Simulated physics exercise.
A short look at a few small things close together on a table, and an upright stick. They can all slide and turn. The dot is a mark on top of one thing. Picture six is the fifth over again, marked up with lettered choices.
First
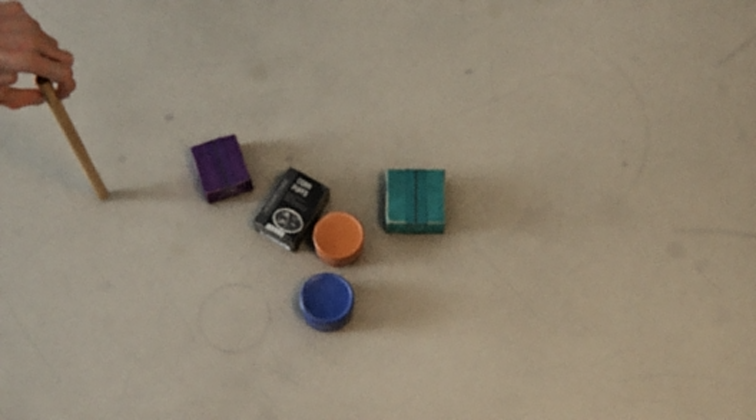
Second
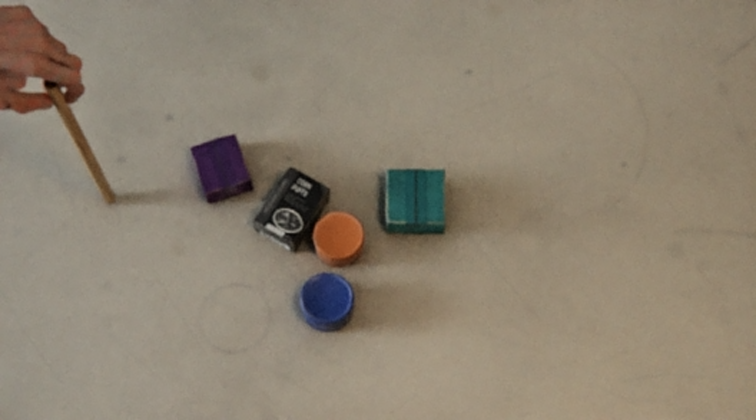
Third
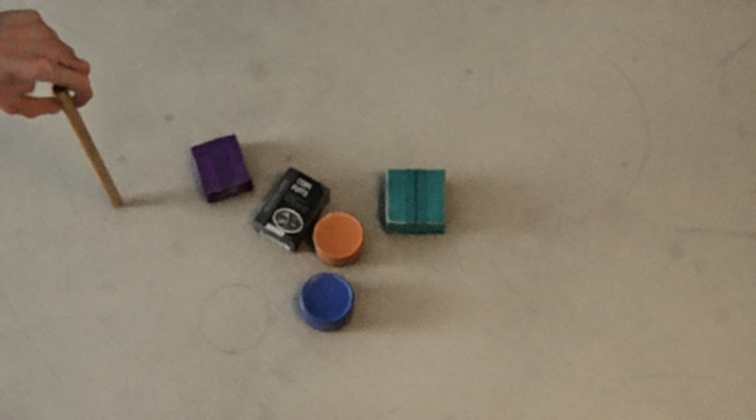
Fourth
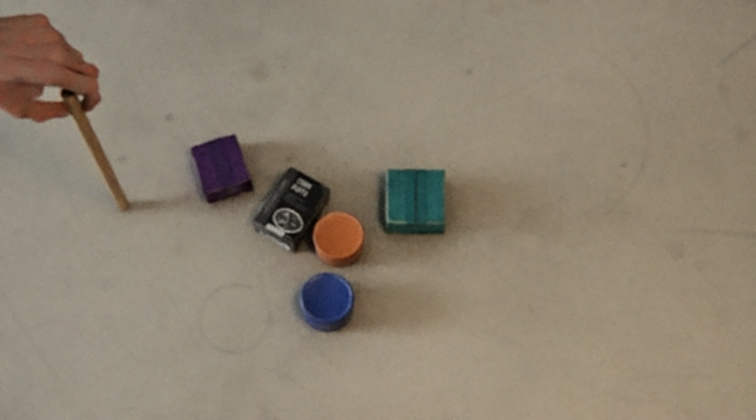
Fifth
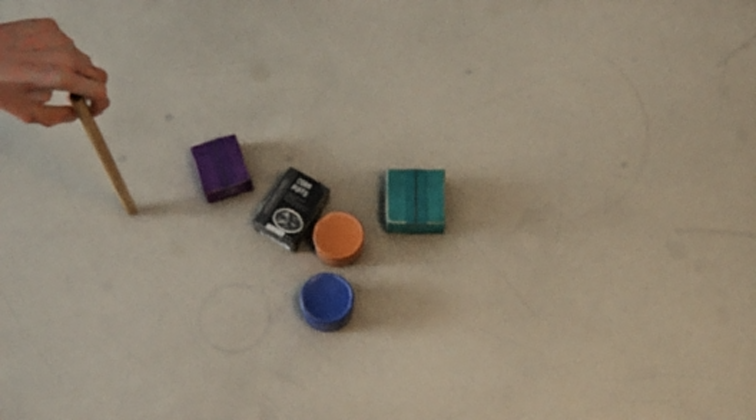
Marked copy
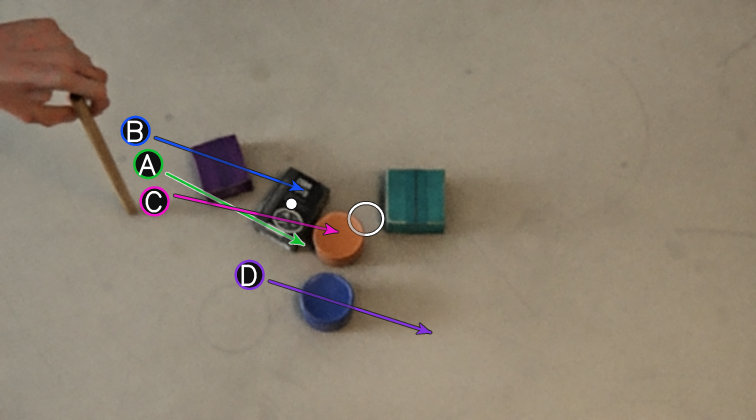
A hand moves an upright stick slightly right and down beside five small, still objects.
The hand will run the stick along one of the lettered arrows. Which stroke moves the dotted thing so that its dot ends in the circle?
Take C.
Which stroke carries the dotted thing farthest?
C.
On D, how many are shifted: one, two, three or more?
In all, one.
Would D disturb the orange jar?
On that stroke, no.
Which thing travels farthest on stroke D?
It is the blue tub.
On the marked copy, A from (167, 174) to (304, 244); B from (155, 138) to (303, 190); C from (175, 196) to (337, 232); D from (270, 281) to (431, 332); the ring at (366, 219); the white dot at (292, 204).
Following C. Soon after the start, foot of the stick (233, 209); black packet (293, 209); purple box (234, 168).
Later, foot of the stick (291, 222); black packet (323, 216); orange jar (363, 247).
In the end, foot of the stick (338, 232); black packet (367, 226); orange jar (417, 257); the dot on the black packet is in the ring.
As for the rest, A leaves the dotted thing at (334, 225); B leaves the dotted thing at (305, 218); D leaves the dotted thing at (293, 209).
